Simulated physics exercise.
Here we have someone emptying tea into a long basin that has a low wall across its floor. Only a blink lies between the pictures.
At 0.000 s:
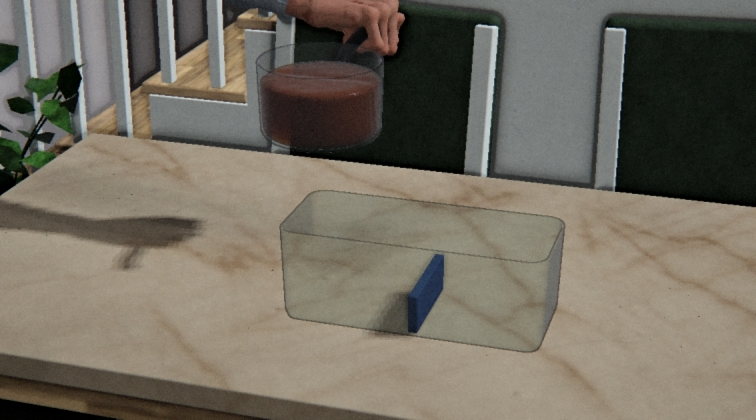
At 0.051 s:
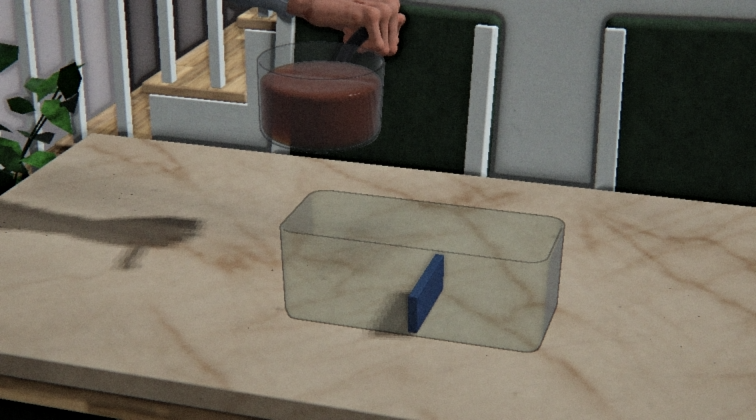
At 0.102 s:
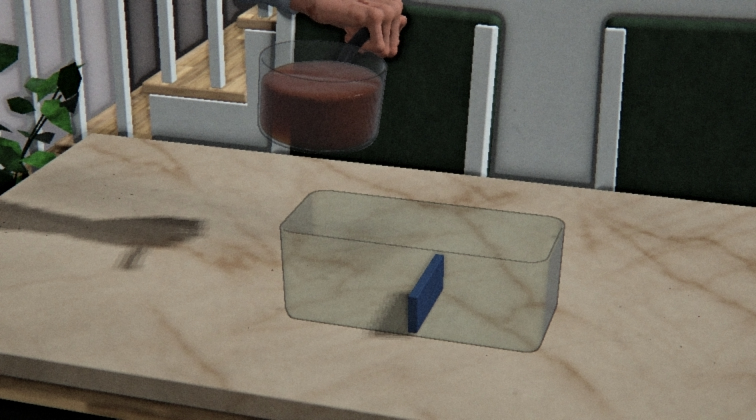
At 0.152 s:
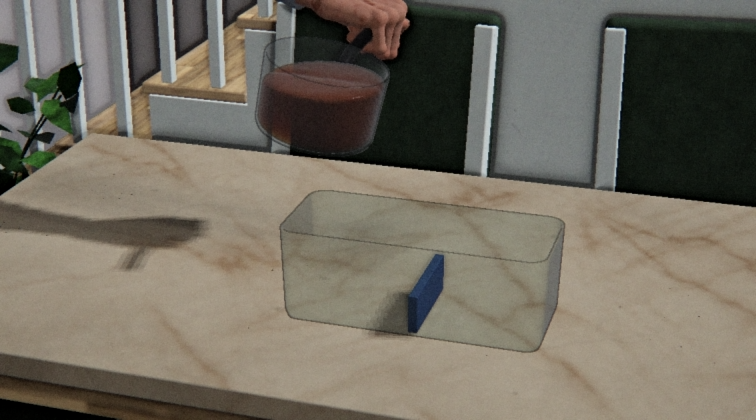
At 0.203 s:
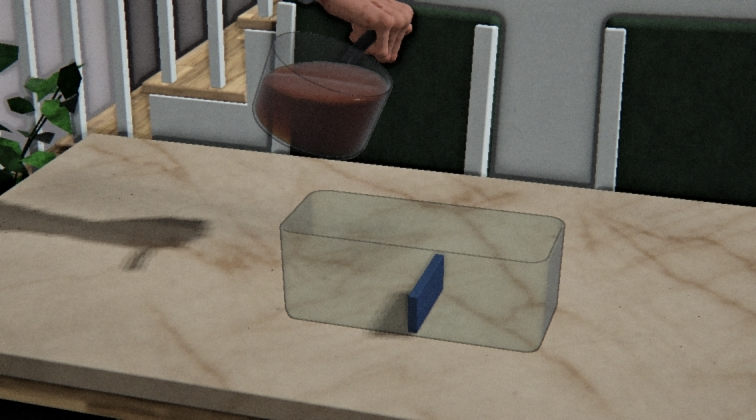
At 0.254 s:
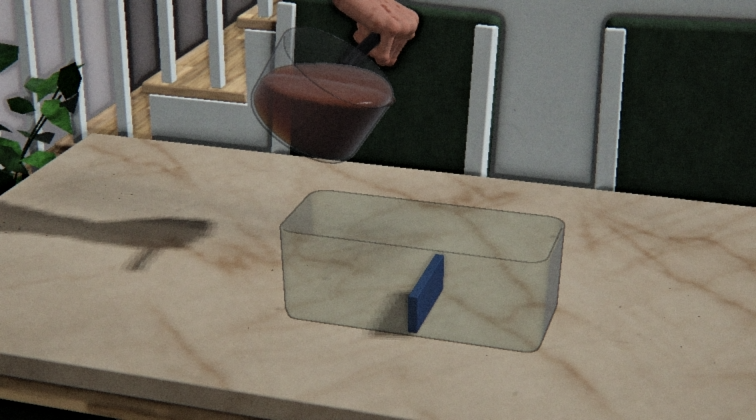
The clip opens with a hand holding a clear, round container of reddish-brown liquid upright above a long, see-through basin with a low blue wall across its floor. The hand tilts the container, slightly at first, then clearly to the right, and the liquid shifts toward the lowered rim.
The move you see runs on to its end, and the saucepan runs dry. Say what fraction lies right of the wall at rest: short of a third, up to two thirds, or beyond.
In the end between a third and two thirds is right of the wall.
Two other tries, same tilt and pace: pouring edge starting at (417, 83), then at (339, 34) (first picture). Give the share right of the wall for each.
Near 80 % and 15 %.
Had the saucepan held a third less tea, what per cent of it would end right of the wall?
Close to 25 per cent.
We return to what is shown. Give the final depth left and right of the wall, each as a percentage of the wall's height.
The left part 50 per cent, the right part 60.
A moment on, the saucepan is tipped on its side and 42 per cent is still to pour, 3 is left of the wall and 17 right of it.
Next, the saucepan is tipped right over and 10 per cent is still to pour, 29 is left of the wall and 51 right of it.
Then the saucepan is tipped right over and 2 per cent is still to pour, 45 is left of the wall and 48 right of it.
Later the saucepan is tipped right over and 0 per cent is still to pour, 50 is left of the wall and 48 right of it.
At rest 50 per cent lies left of the wall, 48 right of it and 2 outside.
